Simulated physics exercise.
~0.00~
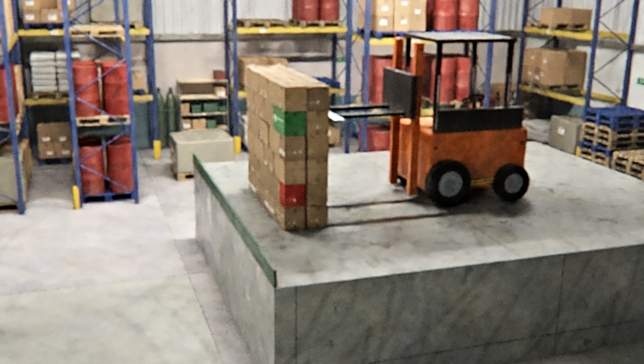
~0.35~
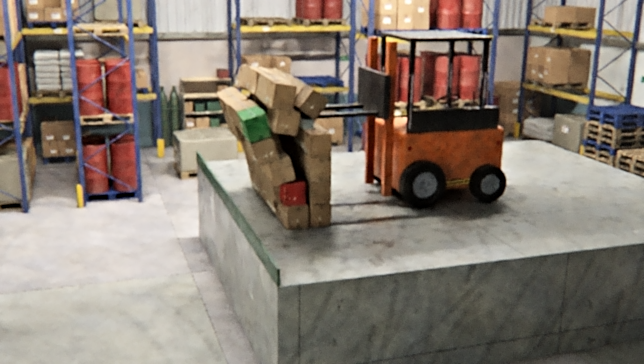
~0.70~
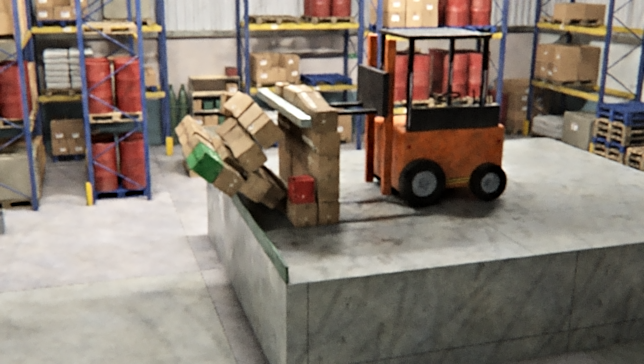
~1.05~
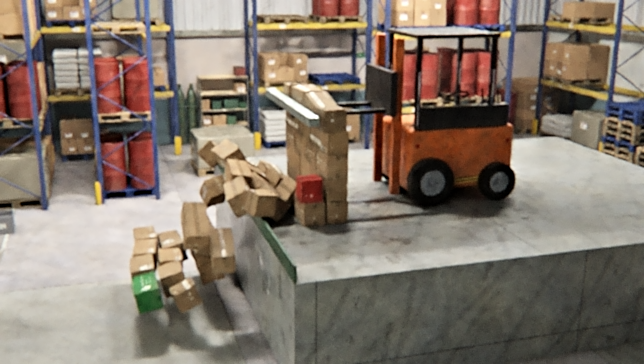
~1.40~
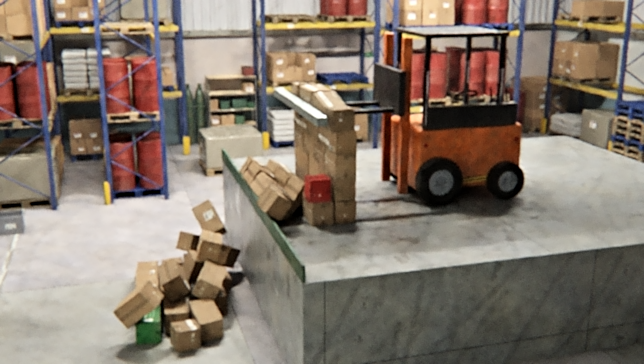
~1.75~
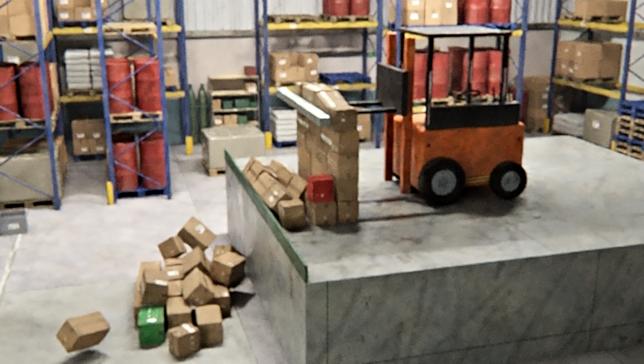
In a warehouse lined with racks of red drums and boxes, an orange forklift faces a tall stack of brown cartons, one green and one red, on a raised grey platform. It drives left, and the beam across its forks pushes the upper cartons into a lean. They tip toward the low green board, and the green carton goes over the edge with others, tumbling to the floor. The forklift stops while more cartons spill down. Finally, a loose heap lies below around the green carton, one box apart from it, while the red carton remains beside the part still standing.
